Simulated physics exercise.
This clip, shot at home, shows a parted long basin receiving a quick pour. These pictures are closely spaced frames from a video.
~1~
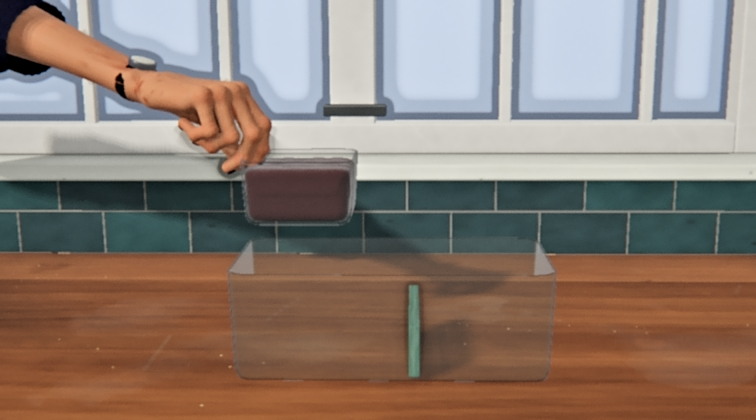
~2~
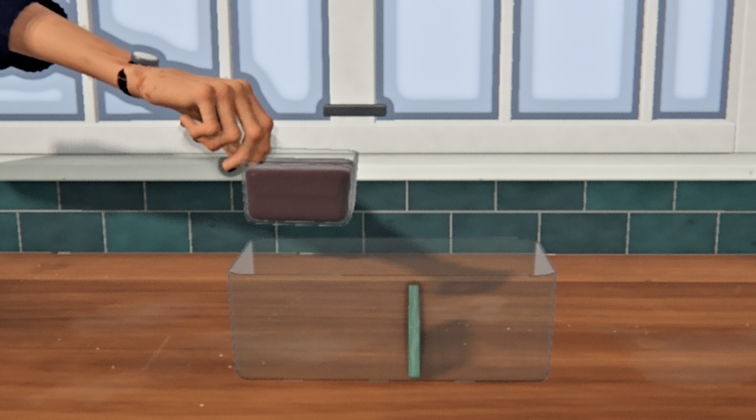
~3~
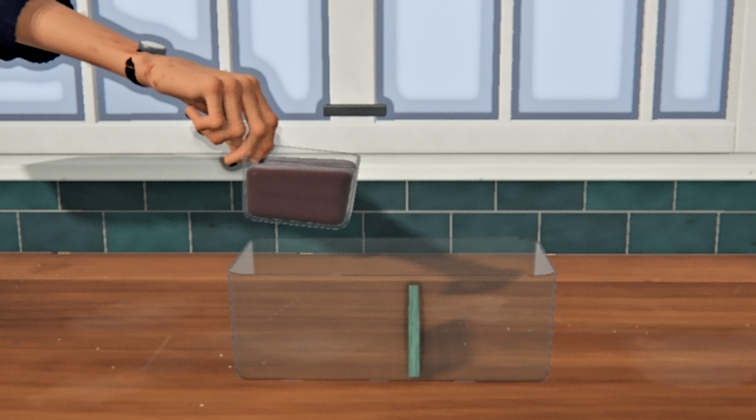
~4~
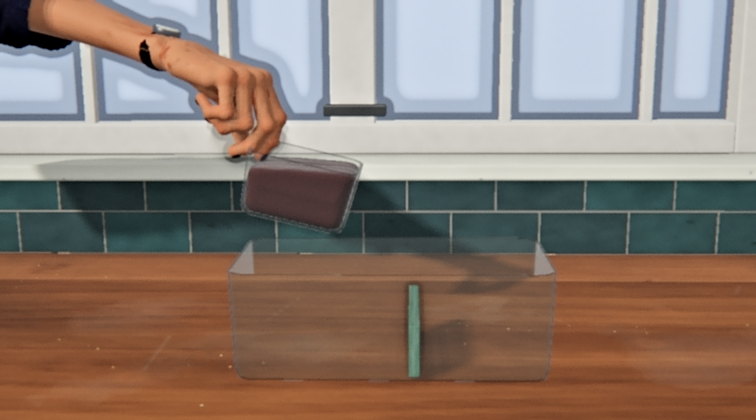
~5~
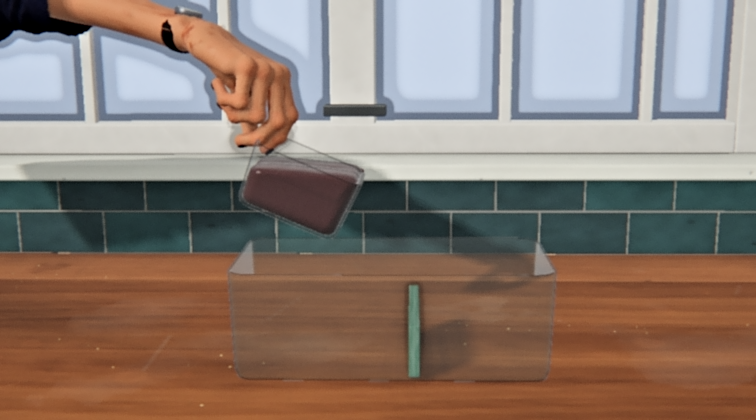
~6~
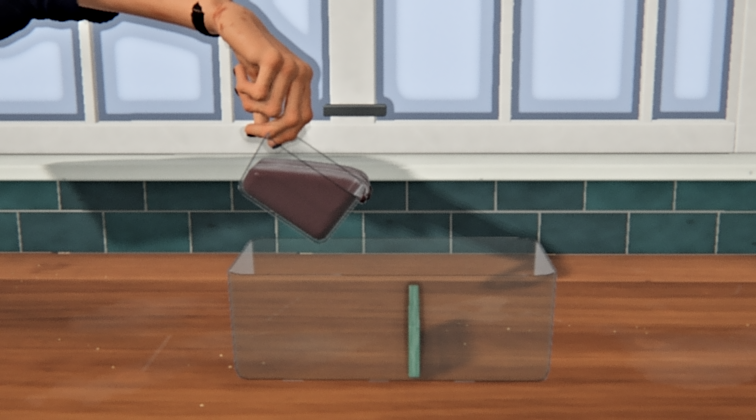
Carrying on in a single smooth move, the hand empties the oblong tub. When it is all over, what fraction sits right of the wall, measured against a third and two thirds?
It finishes at less than a third.
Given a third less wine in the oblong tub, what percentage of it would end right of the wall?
About 0 in a hundred.
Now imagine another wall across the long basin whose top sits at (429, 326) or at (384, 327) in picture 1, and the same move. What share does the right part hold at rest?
You'd get roughly 15 per cent the first time and roughly 70 per cent the second.
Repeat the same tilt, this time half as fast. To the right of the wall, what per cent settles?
I'd estimate some 40 percent.
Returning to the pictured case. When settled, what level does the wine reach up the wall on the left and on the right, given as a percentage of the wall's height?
On the left it's around 30 per cent; on the right, 10 per cent.
A moment on, the oblong tub is tipped right over and 18 per cent is still to pour, 51 is left of the wall and 13 right of it.
Next, the oblong tub is tipped right over and 2 per cent is still to pour, 81 is left of the wall and 13 right of it.
Then the oblong tub is tipped right over and 0 per cent is still to pour, 83 is left of the wall and 14 right of it.
Later the oblong tub is tipped right over and 0 per cent is still to pour, 84 is left of the wall and 14 right of it.
At rest 84 per cent lies left of the wall, 14 right of it and 3 outside.
